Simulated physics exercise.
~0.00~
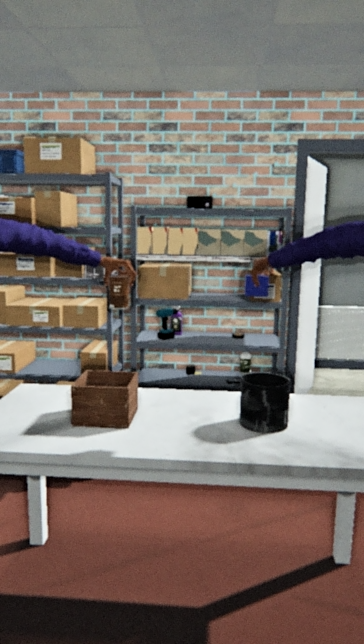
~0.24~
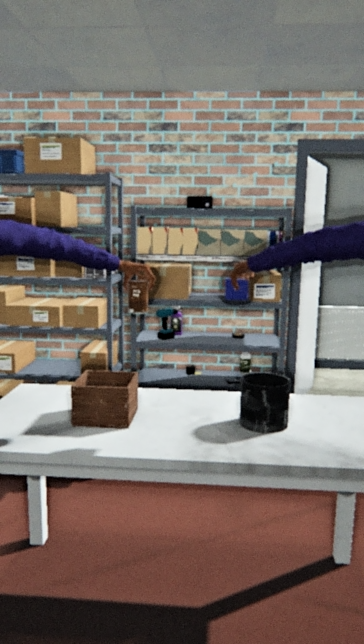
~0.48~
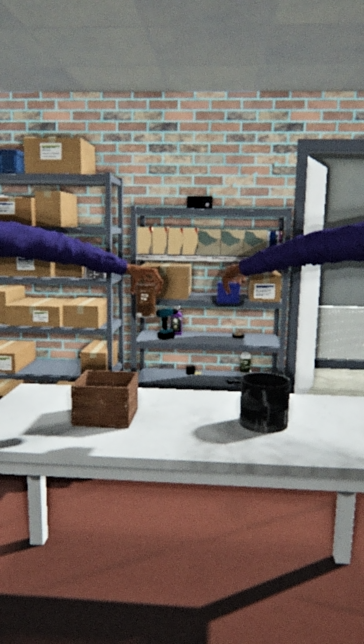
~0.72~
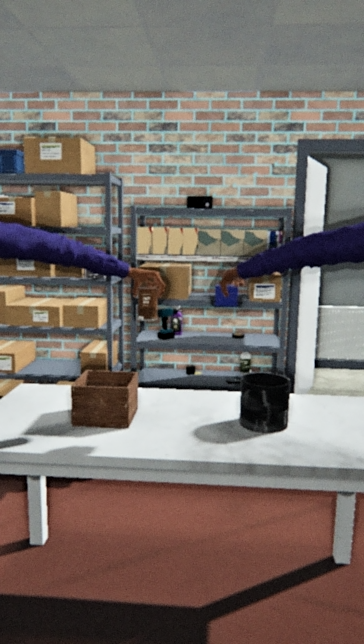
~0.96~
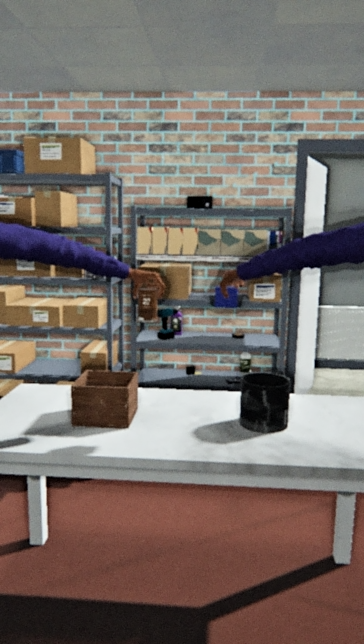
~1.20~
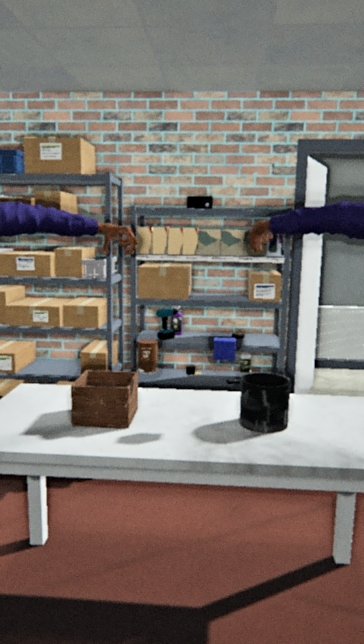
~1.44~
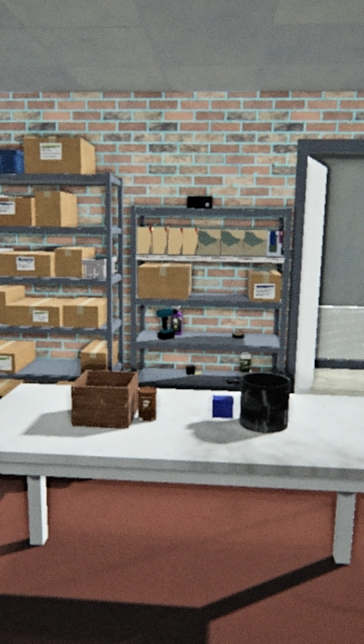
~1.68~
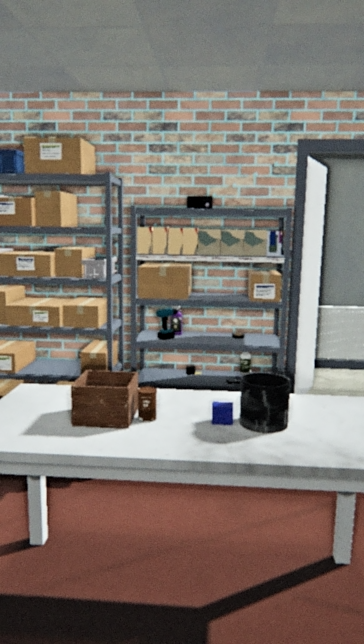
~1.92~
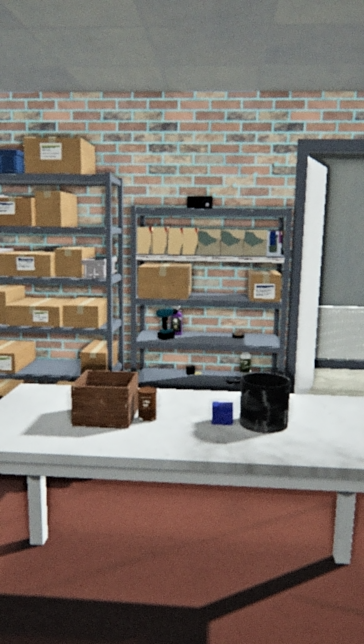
Blue block and brown tin shifting inward in two hands, then dropping onto a white table between a crate and black pot.
